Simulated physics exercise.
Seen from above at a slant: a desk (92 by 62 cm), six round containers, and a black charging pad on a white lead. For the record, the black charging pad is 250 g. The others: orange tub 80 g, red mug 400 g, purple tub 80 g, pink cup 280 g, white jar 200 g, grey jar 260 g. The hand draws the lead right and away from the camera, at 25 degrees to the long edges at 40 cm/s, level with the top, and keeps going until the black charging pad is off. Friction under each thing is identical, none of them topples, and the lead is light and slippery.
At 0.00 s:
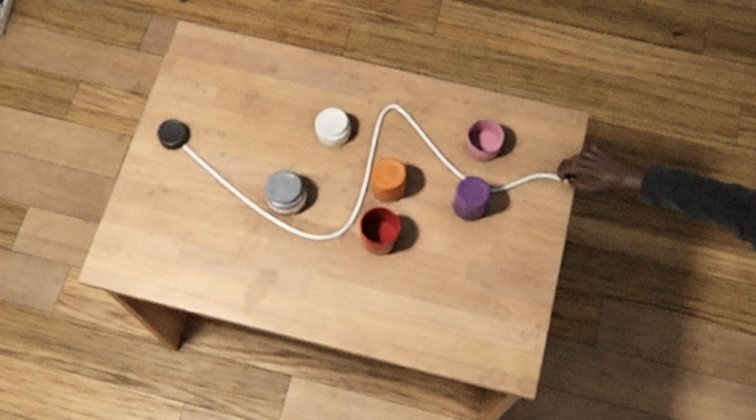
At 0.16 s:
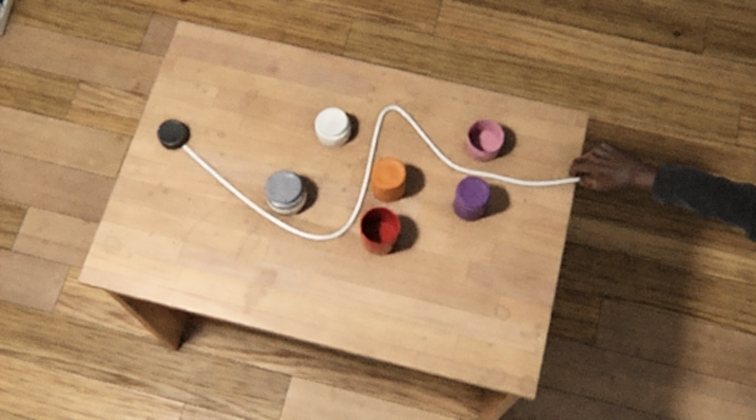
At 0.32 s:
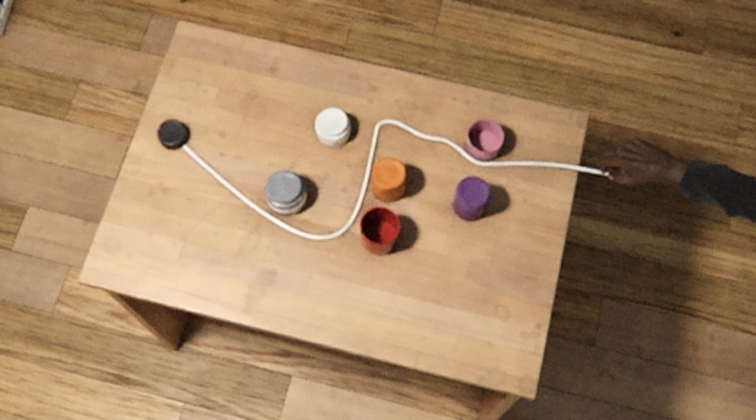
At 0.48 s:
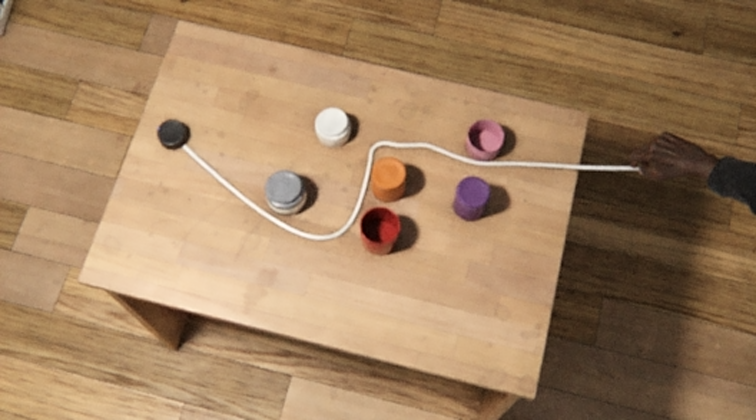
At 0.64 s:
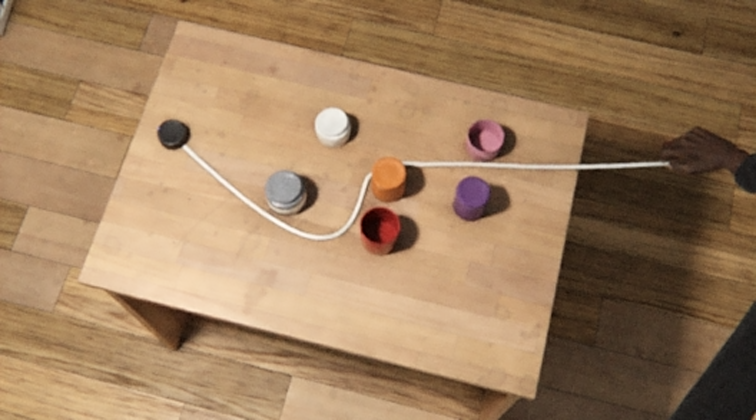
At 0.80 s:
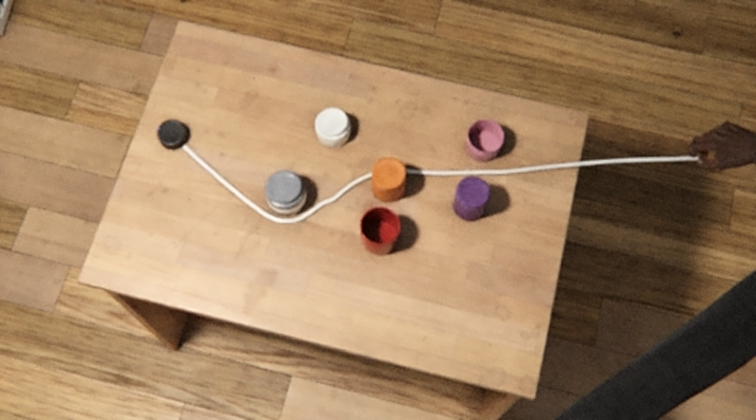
On a wooden table, a hand drew a white cord steadily off to the right, straightening its winding loops among six round containers, while the black disc at its other end stayed put.
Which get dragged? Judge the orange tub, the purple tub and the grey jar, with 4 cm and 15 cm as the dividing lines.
The orange tub slides into the middle band, the purple tub stays about where it is, the grey jar slides into the middle band.
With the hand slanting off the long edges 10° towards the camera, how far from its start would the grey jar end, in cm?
Net shift: Around 7 cm.
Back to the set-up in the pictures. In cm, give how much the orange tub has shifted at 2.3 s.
At that time it sits around 8 cm from its start.
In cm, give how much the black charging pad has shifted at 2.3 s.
Roughly 50 cm.
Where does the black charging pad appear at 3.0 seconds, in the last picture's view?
Look roughly at (546, 166) and you'll spot it.
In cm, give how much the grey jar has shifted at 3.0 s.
At that time it is some 9 cm from where it started.
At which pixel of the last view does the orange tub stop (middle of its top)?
Pixel estimate: About (415, 202).
After 1.6 s the black charging pad has slid 25 cm; shifted so far, grey jar 7 cm, orange tub 6 cm.
After 2.3 s the black charging pad has slid 51 cm; shifted so far, grey jar 9 cm, orange tub 8 cm.
After 3.0 s the black charging pad has slid 78 cm; shifted so far, grey jar 9 cm, orange tub 8 cm.
After 3.5 s the black charging pad is off the top; shifted so far, grey jar 9 cm at (305, 151), orange tub 8 cm at (415, 202), purple tub 0 cm at (473, 191).
